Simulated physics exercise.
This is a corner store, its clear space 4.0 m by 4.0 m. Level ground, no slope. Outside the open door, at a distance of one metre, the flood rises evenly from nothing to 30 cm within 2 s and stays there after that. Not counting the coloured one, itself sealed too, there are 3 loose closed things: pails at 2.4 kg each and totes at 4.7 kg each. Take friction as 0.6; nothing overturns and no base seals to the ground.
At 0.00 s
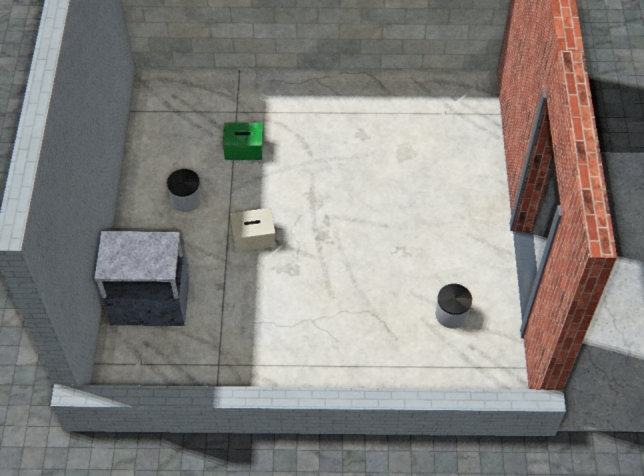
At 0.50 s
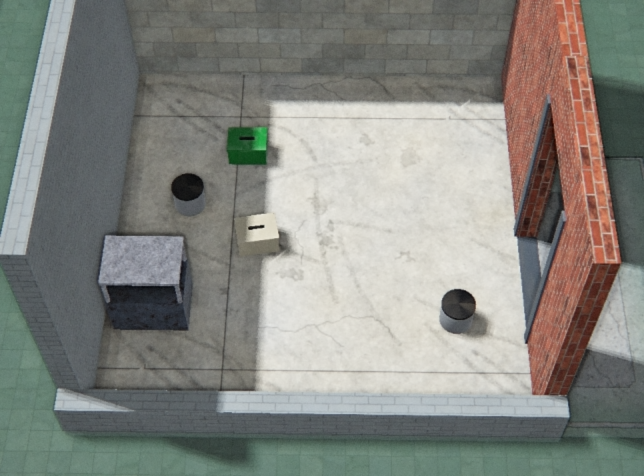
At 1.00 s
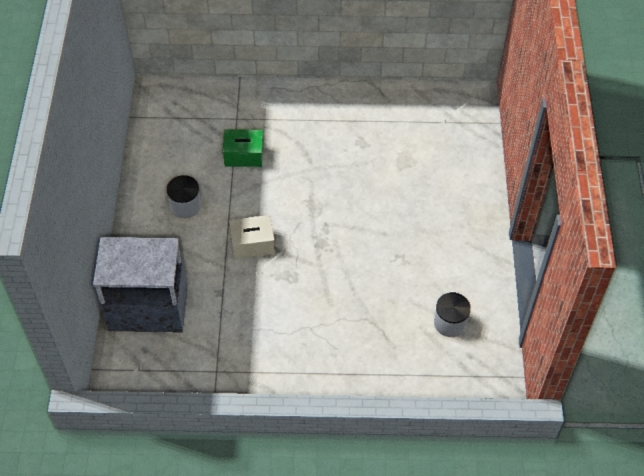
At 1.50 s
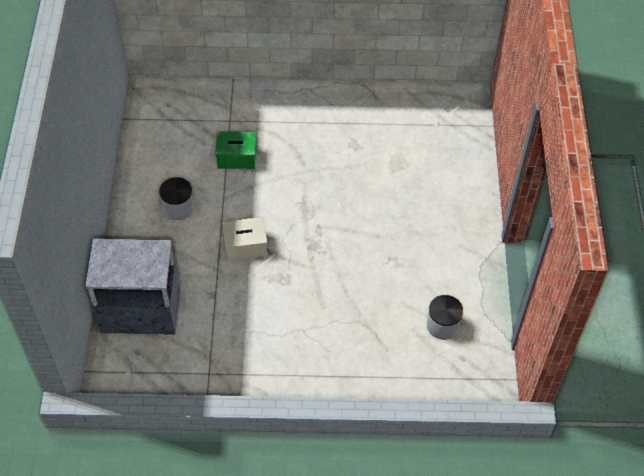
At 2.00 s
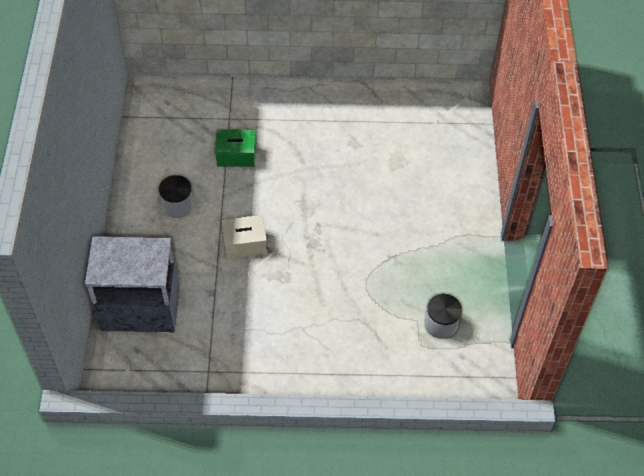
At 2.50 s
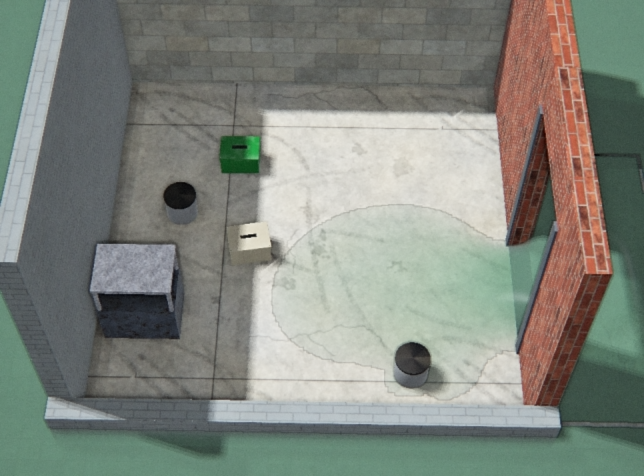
Roofless room with a brick wall at right, green water surrounding it, entering the doorway, spreading leftward and shifting one pail.
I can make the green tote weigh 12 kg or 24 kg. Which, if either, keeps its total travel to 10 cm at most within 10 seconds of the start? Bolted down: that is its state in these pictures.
Short answer: The heavier one.
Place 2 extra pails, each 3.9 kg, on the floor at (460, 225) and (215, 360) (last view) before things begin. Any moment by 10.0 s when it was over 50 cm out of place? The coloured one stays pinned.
Result, in order - falls shy; exceeds it.
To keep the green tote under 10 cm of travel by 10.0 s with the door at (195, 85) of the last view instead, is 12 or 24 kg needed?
Answer: No option succeeds.
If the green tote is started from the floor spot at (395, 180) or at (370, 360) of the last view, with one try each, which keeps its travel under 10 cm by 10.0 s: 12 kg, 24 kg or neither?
First try, the lighter option suffices; second try, only the heavier option works.
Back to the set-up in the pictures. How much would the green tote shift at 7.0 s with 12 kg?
Around 20 centimetres out of place.
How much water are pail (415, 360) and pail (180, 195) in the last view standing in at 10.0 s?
I'd put it at 18 cm and 18 cm respectively.
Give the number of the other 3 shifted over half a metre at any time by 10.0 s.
Count: 3.
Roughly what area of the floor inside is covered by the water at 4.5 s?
I'd estimate close to 14 m2.
After 3.5 s the green tote would be 0 cm from its start with 12 kg and 0 cm from its start with 24 kg; 4 cm of water round it then.
After 4.5 s the green tote would be 0 cm from its start with 12 kg and 0 cm from its start with 24 kg; 4 cm of water round it then.
After 7.0 s the green tote would be 18 cm from its start with 12 kg and 0 cm from its start with 24 kg; 13 cm of water round it then.
After 10.0 s the green tote would be 165 cm from its start with 12 kg and 0 cm from its start with 24 kg; 16 cm of water round it then.
